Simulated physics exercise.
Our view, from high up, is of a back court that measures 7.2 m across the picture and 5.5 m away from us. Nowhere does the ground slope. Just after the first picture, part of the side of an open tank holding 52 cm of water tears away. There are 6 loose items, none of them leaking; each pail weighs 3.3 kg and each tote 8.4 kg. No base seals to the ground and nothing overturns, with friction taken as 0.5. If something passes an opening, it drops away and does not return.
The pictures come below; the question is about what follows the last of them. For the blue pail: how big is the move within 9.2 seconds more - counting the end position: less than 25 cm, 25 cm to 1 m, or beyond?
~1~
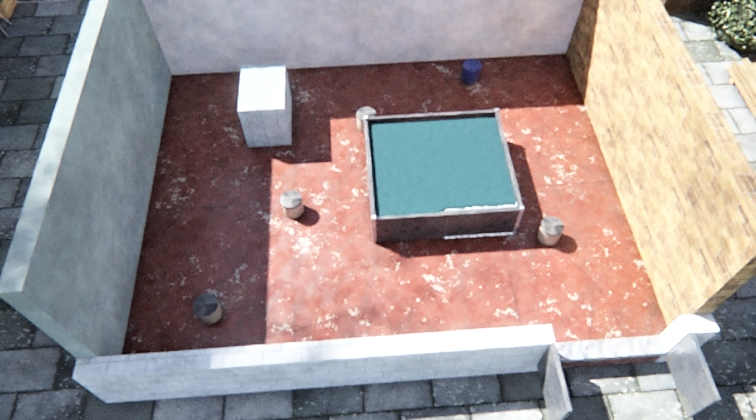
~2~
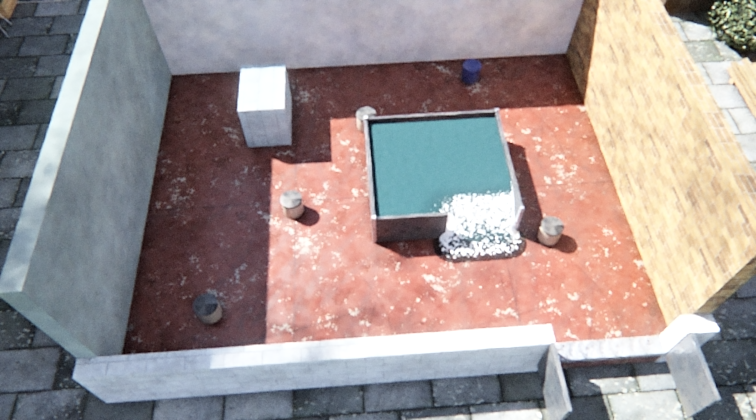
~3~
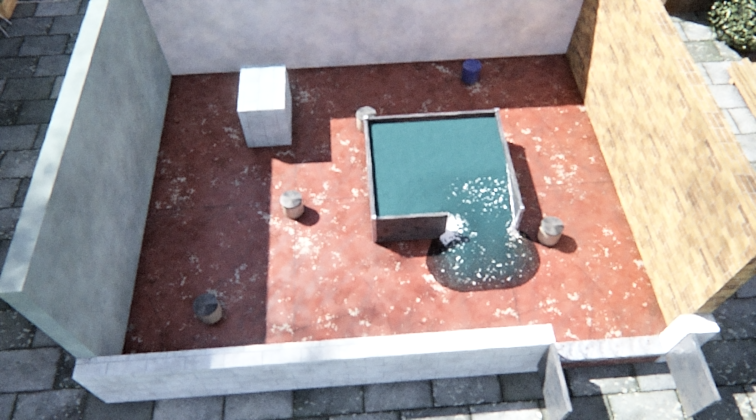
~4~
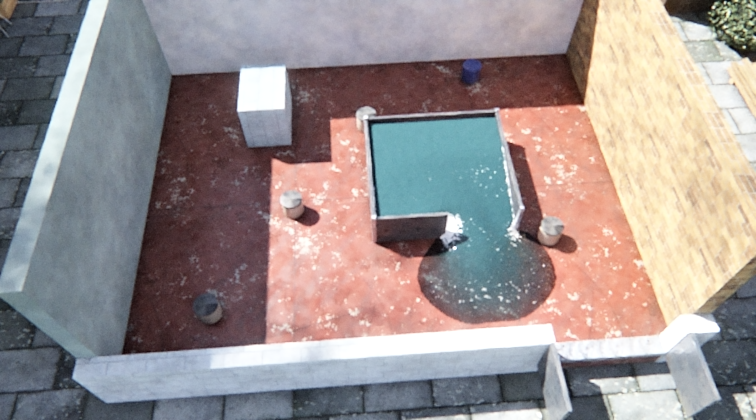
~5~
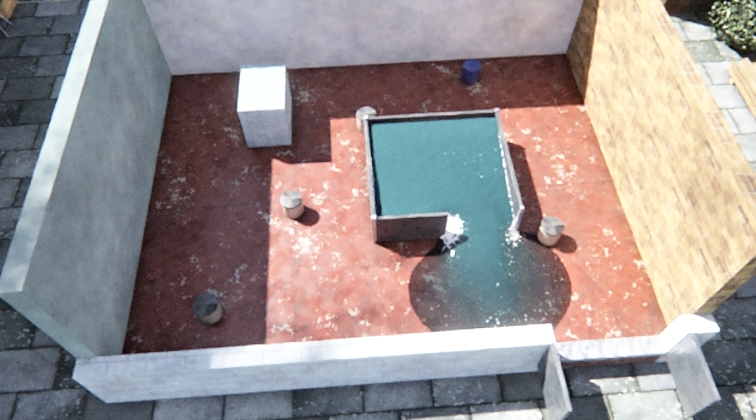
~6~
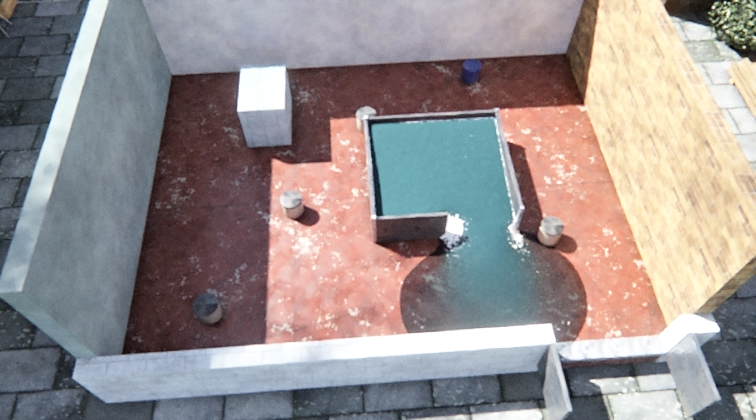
Blue pail hardly budges.
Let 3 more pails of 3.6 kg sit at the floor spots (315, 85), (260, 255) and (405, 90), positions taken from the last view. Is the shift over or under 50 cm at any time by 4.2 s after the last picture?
In that order: Less, past it, less.
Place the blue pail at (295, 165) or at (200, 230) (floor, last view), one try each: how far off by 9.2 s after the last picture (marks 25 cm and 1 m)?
One try each gives this: It remains roughly in place, then it wanders off a long way.
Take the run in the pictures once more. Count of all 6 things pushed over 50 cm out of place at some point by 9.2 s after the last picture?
Result: 1.
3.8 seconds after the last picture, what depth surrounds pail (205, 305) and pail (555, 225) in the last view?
Close to 8 and 2 centimetres.
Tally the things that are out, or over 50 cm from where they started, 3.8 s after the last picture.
Result: 1.
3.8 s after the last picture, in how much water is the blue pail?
Near 0 cm deep.
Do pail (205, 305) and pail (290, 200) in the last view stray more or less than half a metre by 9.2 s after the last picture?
The first topped the threshold, and the second never reached the threshold.
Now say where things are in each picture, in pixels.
The blue pail at (472, 65) rests on the ground; water covers 3.5 m2; 0 of 6 have shifted, in the first picture.
The blue pail at (472, 65), on the bottom; 4.1 m2 under water; 0 of 6 have shifted, in the second picture.
The blue pail at (472, 65) rests on the ground; water covers 4.8 m2; 0 of 6 have shifted, in the third picture.
The blue pail at (472, 65), on the bottom; water covers 5.6 m2; 0 of 6 have shifted, in the fourth picture.
The blue pail at (472, 65), on the bottom; water covers 6.6 m2; 0 of 6 have shifted, in the fifth picture.
The blue pail at (472, 65), on the bottom; 7.2 m2 under water; 0 of 6 have shifted, in the sixth picture.
Then, 1.2 s after the last picture the blue pail is near (472, 65), 0.0 m from its start, aground; 0 of 6 are out; 0 afloat.
Then, 3.8 s after the last picture the blue pail is near (472, 65), 0.0 m from its start, aground; 0 of 6 are out; 1 afloat.
Then, 6.2 s after the last picture the blue pail is near (472, 65), 0.0 m from its start, aground; 0 of 6 are out; 0 afloat.
Then, 9.2 s after the last picture the blue pail is near (472, 65), 0.0 m from its start, aground; 0 of 6 are out; 1 afloat.
